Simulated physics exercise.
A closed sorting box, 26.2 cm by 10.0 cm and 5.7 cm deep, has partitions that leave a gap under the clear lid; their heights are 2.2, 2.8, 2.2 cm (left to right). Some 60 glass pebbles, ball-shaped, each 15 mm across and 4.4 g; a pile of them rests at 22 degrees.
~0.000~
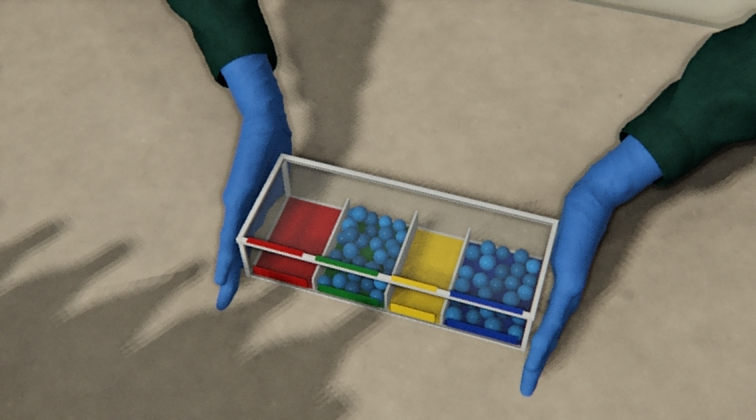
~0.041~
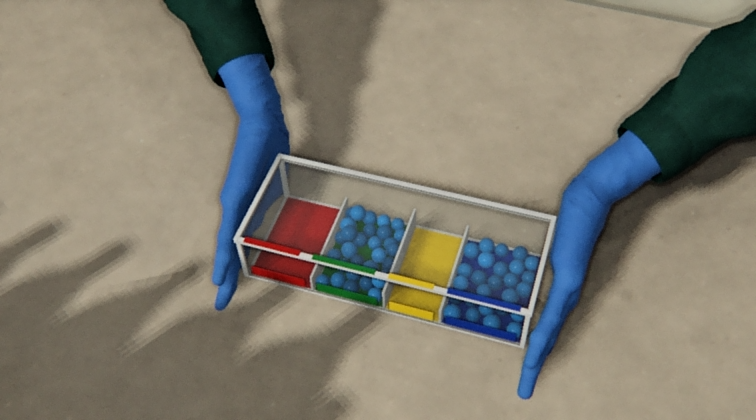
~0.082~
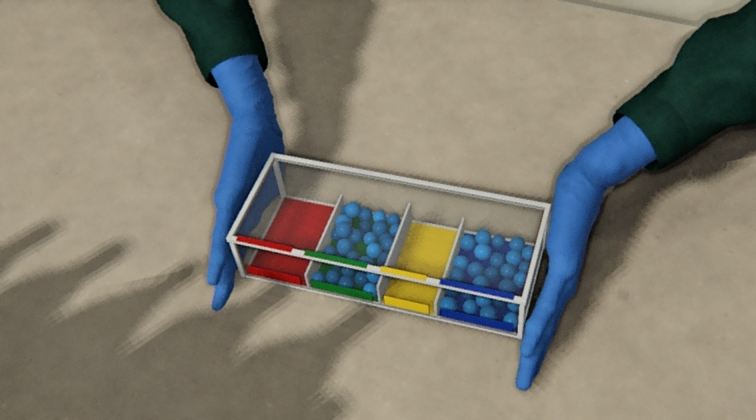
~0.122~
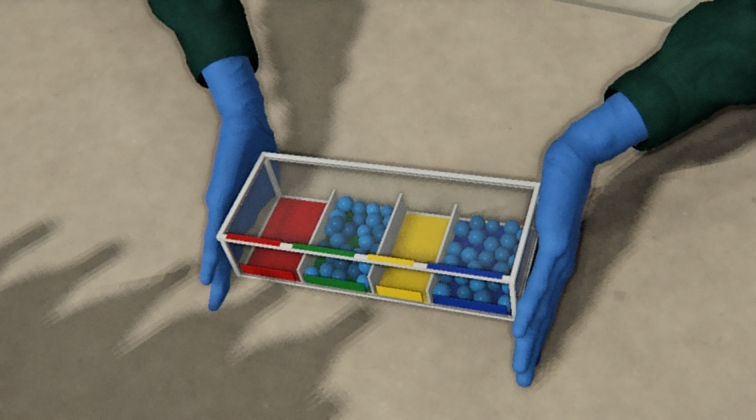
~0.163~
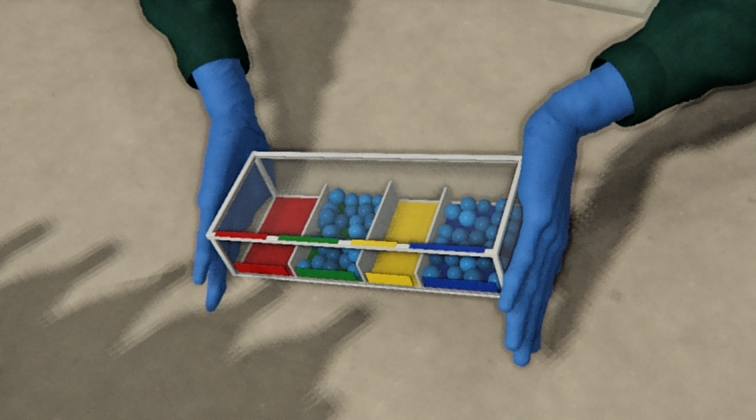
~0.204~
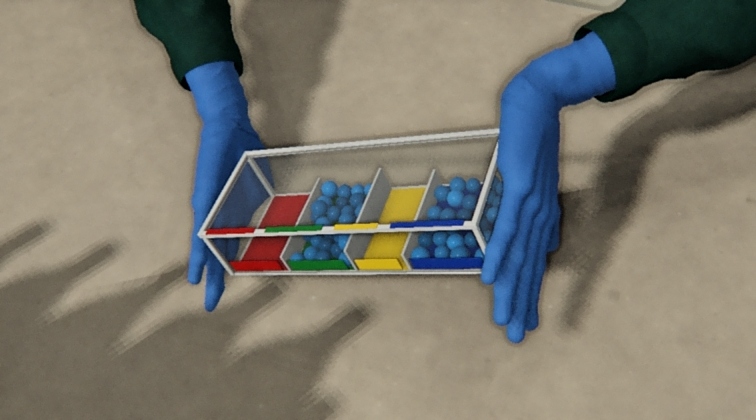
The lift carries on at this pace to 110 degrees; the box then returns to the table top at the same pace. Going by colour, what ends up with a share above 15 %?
Red: Yes, blue: No, green: No, yellow: No.
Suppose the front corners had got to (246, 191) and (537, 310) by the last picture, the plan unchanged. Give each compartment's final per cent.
Red 0, blue 95, green 0, yellow 5.
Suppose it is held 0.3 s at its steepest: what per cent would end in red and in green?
Red 100, green 0.
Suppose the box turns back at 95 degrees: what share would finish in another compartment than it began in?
Some 100 per cent.
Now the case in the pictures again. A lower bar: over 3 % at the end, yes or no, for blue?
Blue no.
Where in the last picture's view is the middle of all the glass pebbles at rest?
At about (288, 238).
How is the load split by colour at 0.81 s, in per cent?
Red 35; blue 15; green 20; yellow 30.
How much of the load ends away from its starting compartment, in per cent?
About 100 per cent.
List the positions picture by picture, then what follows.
The first picture shows box tilt 0 degrees, front corners at (243, 239) and (530, 314); blue 45 %, green 55 %.
The second picture shows box tilt 1 degrees, front corners at (240, 238) and (528, 311).
The third picture shows box tilt 5 degrees, front corners at (233, 237) and (522, 299), lowest corner left back.
The fourth picture shows box tilt 10 degrees, front corners at (223, 236) and (511, 278), lowest corner left back.
The fifth picture shows box tilt 17 degrees, front corners at (212, 234) and (493, 251), lowest corner left back.
The sixth picture shows box tilt 24 degrees, front corners at (204, 233) and (473, 223), lowest corner left back; blue 45 %, green 55 %. Its pace works out near 165 degrees a second.
Then, at 0.81 s, tilt 109 degrees; red 35 %, blue 15 %, green 20 %, yellow 30 %.
After 1.22 s, tilt 46 degrees; red 90 %, green 10 %, yellow 5 %.
Then, at 1.71 s, tilt 0 degrees; red 90 %, green 10 %, yellow 5 %.
In the end, at 2.2 s, red 90 %, blue 0 %, green 10 %, yellow 5 %.
